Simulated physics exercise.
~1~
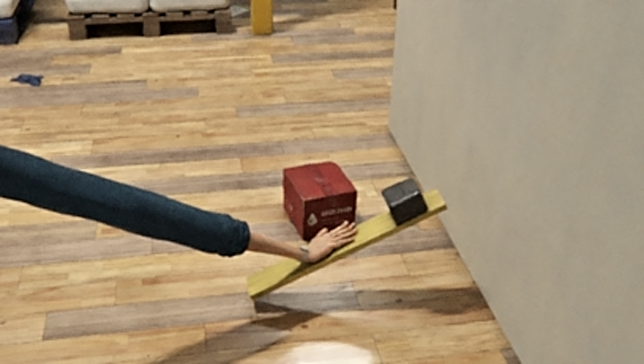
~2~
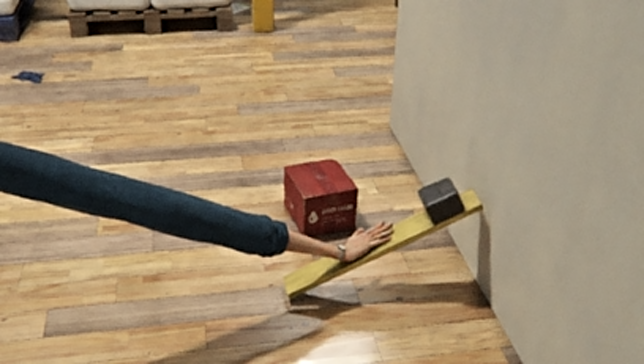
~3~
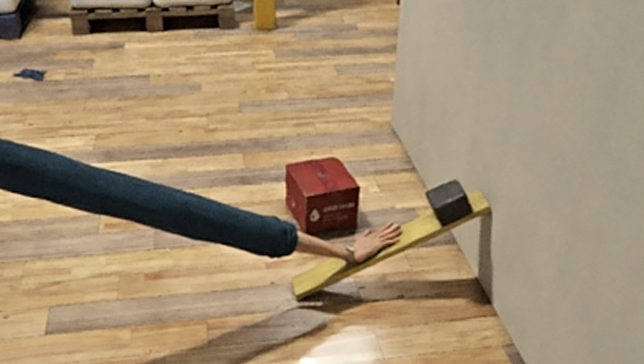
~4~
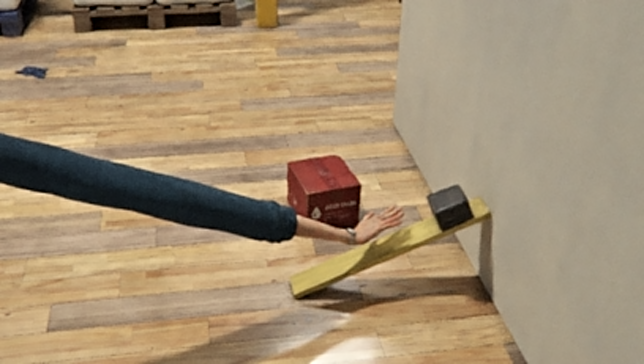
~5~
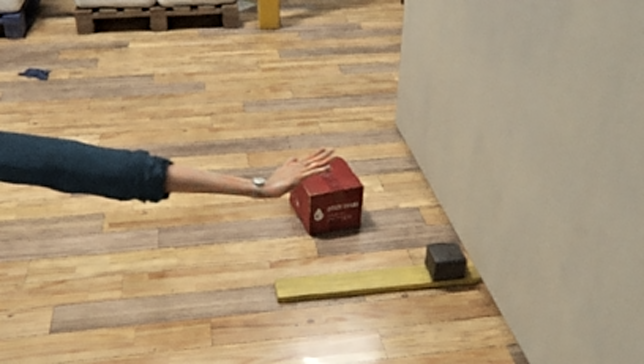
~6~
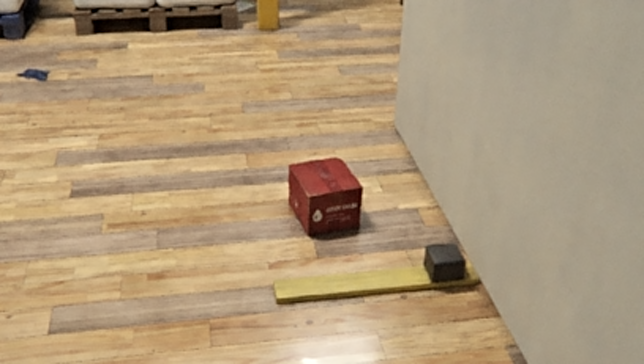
The footage shows a hand moving a yellow plank with a dark block on it rightward to lean against a pale wall, beside a red box. Once the hand lets go, the plank slips down and ends flat on the wooden floor, the block still on it.
